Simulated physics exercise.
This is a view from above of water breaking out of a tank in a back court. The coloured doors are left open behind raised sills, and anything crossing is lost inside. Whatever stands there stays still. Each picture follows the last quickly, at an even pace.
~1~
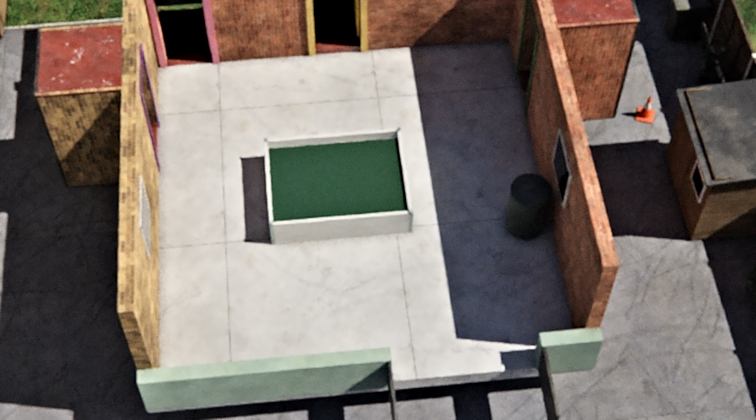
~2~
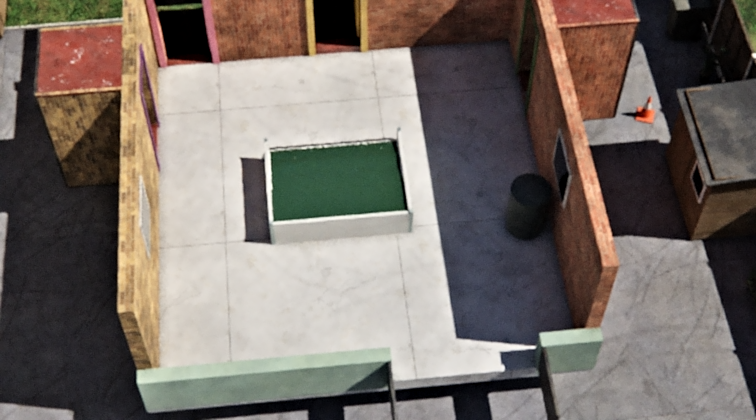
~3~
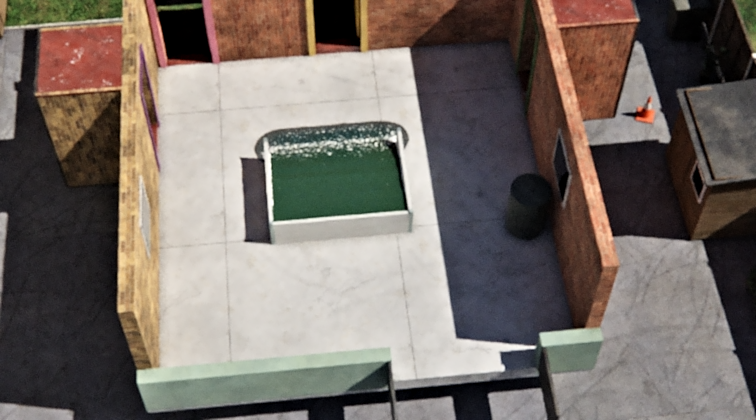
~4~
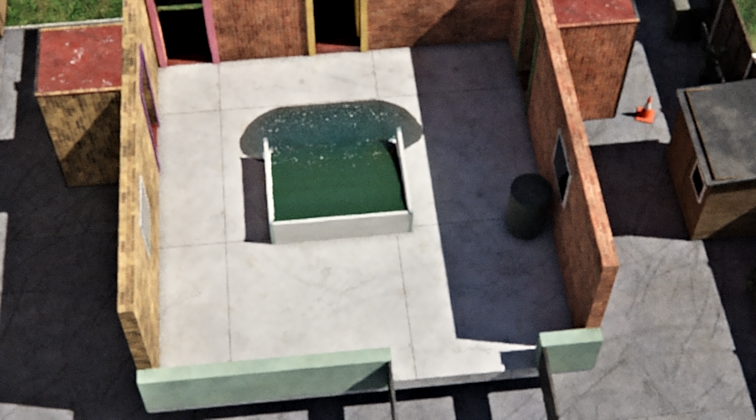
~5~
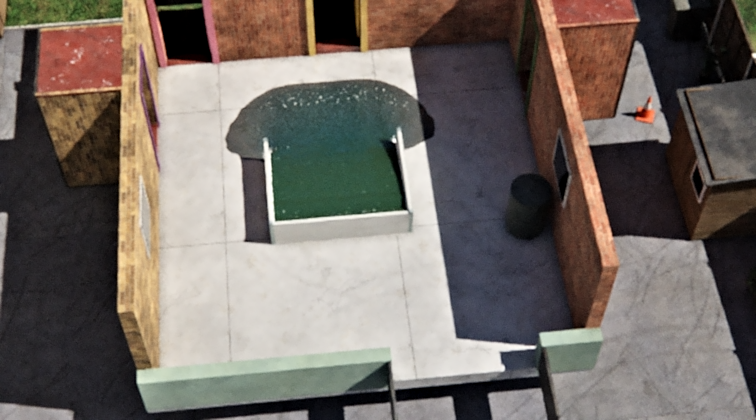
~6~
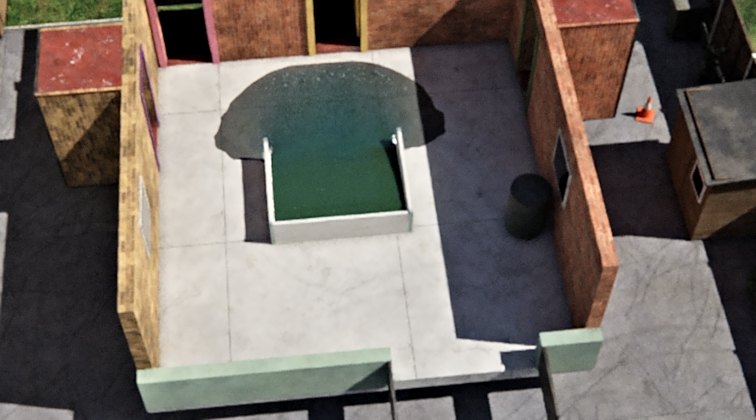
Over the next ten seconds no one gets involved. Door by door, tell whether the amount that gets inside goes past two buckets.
Door by door: The yellow door goes past two buckets, the green door stays at two buckets or less, the purple door stays at two buckets or less, the pink door goes past two buckets.
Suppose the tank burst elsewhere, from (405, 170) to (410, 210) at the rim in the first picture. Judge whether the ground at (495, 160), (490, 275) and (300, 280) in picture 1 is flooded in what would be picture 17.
In turn: Inundated, then inundated, then untouched.
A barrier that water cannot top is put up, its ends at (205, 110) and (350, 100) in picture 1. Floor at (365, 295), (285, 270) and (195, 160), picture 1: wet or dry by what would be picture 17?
Taking the points in turn, they are high and dry, high and dry and inundated.
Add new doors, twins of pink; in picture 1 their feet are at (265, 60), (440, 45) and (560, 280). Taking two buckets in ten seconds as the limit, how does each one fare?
Log: Door one is above the limit; door two is above the limit; door three is below the limit.
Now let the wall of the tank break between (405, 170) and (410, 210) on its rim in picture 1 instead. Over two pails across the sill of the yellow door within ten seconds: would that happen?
The yellow door falls short.
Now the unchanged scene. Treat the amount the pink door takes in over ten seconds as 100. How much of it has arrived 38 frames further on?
I make it 75 per cent.
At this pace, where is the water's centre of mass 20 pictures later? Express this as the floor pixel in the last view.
Somewhere around (335, 109) in the last view.
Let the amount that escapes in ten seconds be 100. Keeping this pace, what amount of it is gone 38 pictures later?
Around 80 per cent.
A moment on, water covers 25 % of the floor; the yellow door over two buckets in, the green door not reached, the purple door not reached, the pink door not reached.
Next, water covers 30 % of the floor; the yellow door far over two buckets in, the green door not reached, the purple door not reached, the pink door under two buckets in.
Then, water covers 35 % of the floor; the yellow door far over two buckets in, the green door wet at the sill, nothing in, the purple door wet at the sill, nothing in, the pink door over two buckets in.
Later, water covers 70 % of the floor; the yellow door far over two buckets in, the green door under two buckets in, the purple door wet at the sill, nothing in, the pink door far over two buckets in.
In the end, water covers 90 % of the floor; the yellow door far over two buckets in, the green door under two buckets in, the purple door wet at the sill, nothing in, the pink door far over two buckets in.
